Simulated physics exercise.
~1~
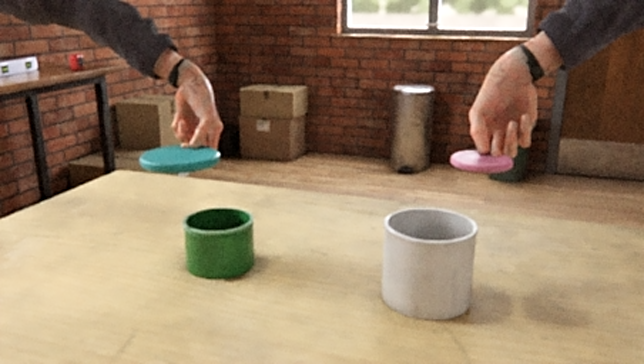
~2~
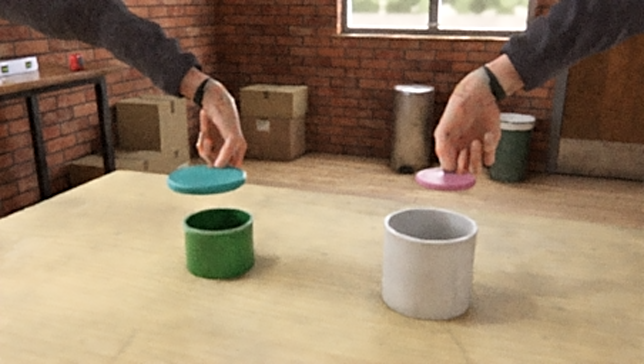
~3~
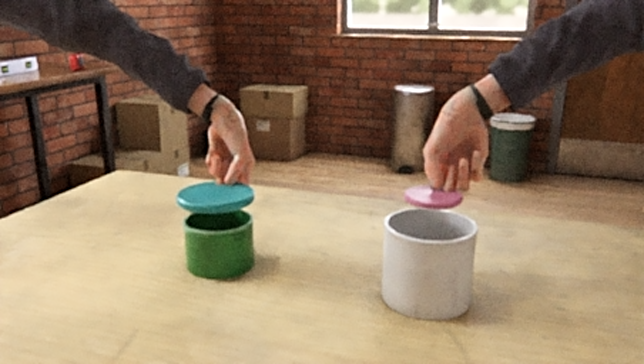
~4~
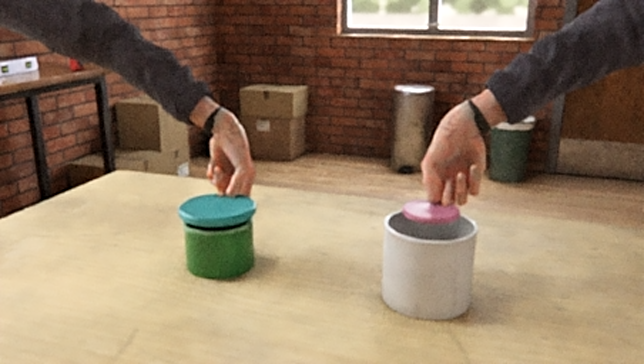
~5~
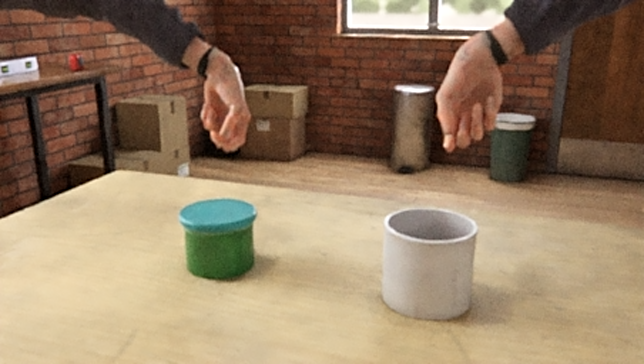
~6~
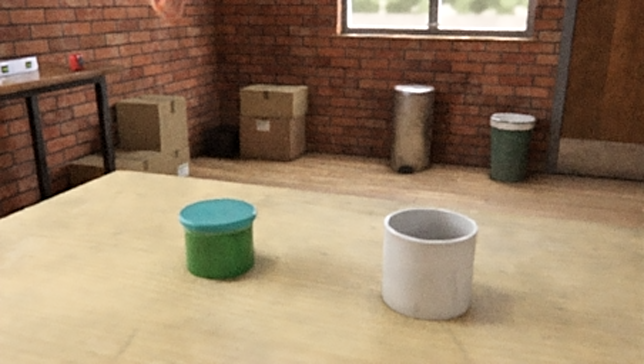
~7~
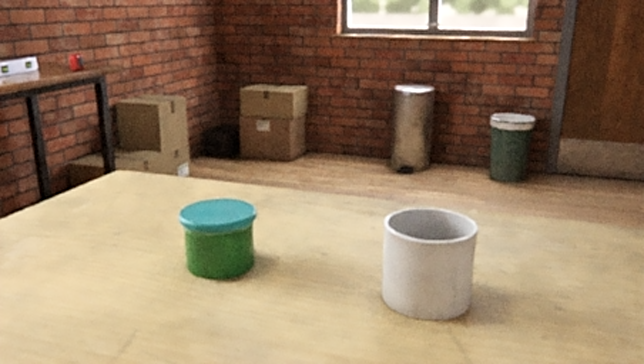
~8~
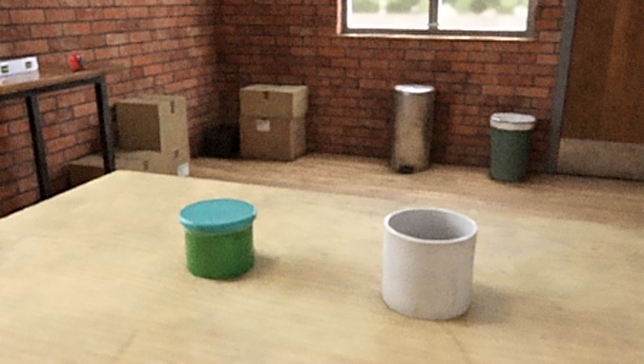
Two hands release discs over containers; the turquoise one covers the green jar, the pink drops inside the white one.
